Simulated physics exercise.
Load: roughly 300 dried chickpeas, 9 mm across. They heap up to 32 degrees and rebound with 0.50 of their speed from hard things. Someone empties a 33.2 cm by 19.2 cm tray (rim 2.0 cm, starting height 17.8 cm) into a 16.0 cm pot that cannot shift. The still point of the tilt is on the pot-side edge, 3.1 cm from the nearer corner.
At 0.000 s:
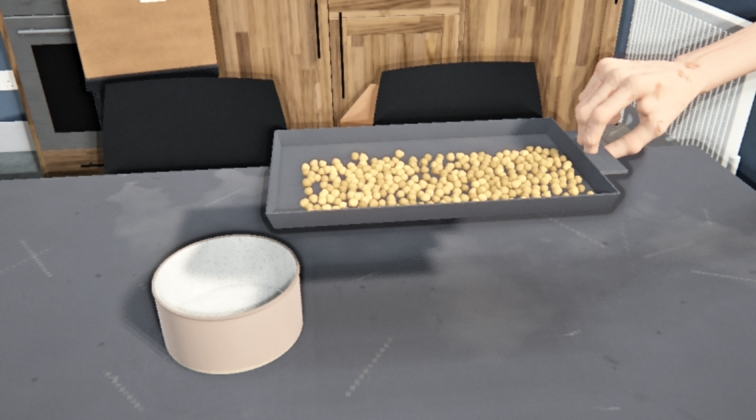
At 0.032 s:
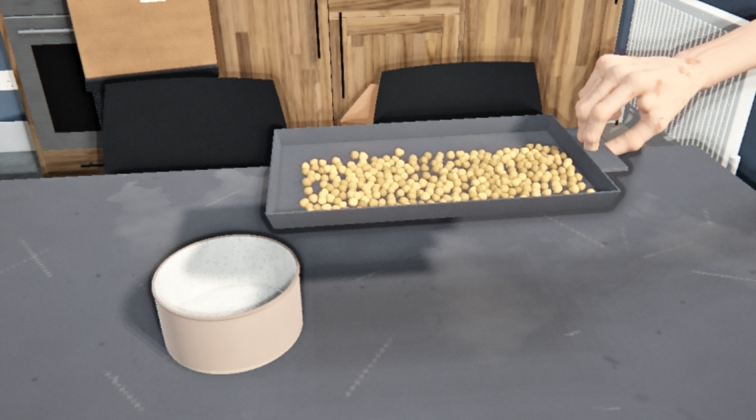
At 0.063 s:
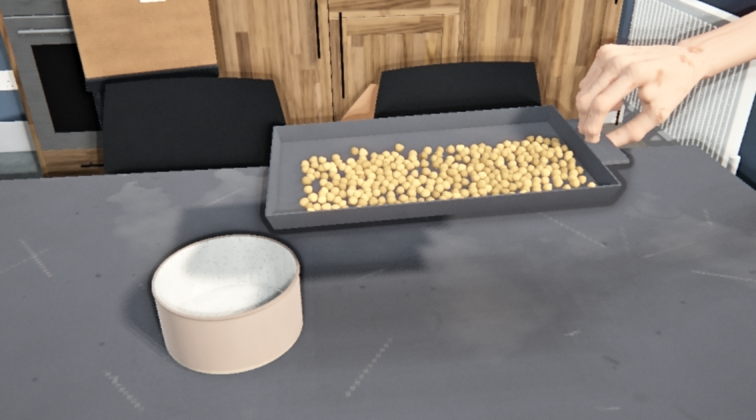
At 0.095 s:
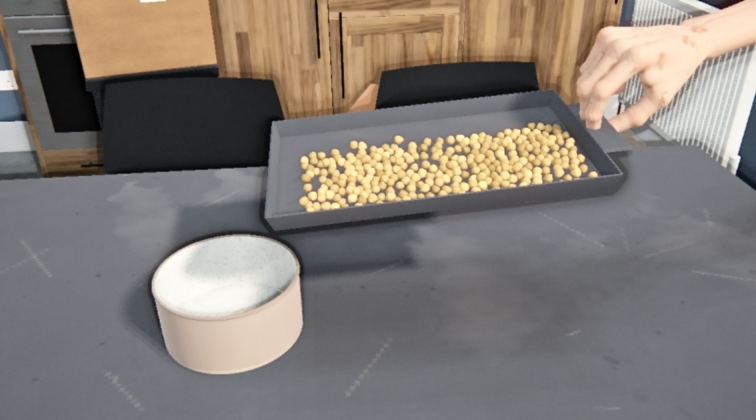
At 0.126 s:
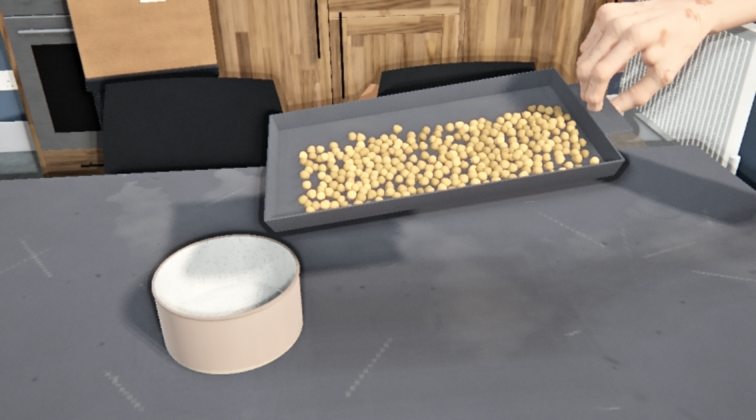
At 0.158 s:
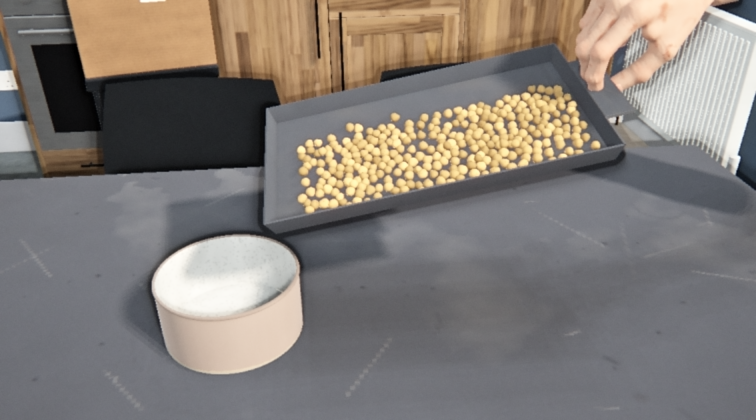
A hand tilts a dark tray of chickpeas, raising its right side beside a bowl.
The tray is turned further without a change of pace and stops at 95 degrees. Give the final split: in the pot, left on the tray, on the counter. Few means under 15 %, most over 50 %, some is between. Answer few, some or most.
Pot few, tray few, counter most.
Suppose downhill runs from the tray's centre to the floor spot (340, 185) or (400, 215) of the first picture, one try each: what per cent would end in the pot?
Some 80 and 0 per cent.
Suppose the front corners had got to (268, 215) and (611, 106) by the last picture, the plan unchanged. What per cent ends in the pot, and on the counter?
Pot 40, counter 60.
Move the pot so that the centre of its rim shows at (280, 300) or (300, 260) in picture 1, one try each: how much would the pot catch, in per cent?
Some 55 and 0 per cent.
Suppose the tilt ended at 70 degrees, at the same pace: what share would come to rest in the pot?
It would be near 0 per cent.
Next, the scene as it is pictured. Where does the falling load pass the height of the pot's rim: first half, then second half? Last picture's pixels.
First near (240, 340), later near (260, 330).
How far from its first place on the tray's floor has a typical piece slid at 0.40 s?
Roughly 3 cm.
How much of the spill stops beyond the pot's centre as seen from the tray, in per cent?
Some 60 per cent.
After 0.40 s, tilt 56 degrees; the tray holds 100 %, the pot 0 %.
Then, at 0.56 s, tilt 82 degrees; the tray holds 95 %, the pot 0 %.
After 0.85 s, tilt 95 degrees; the tray holds 0 %, the pot 5 %.
At rest (1.6 s), pot 5 %, tray 0 %, counter 95 %.
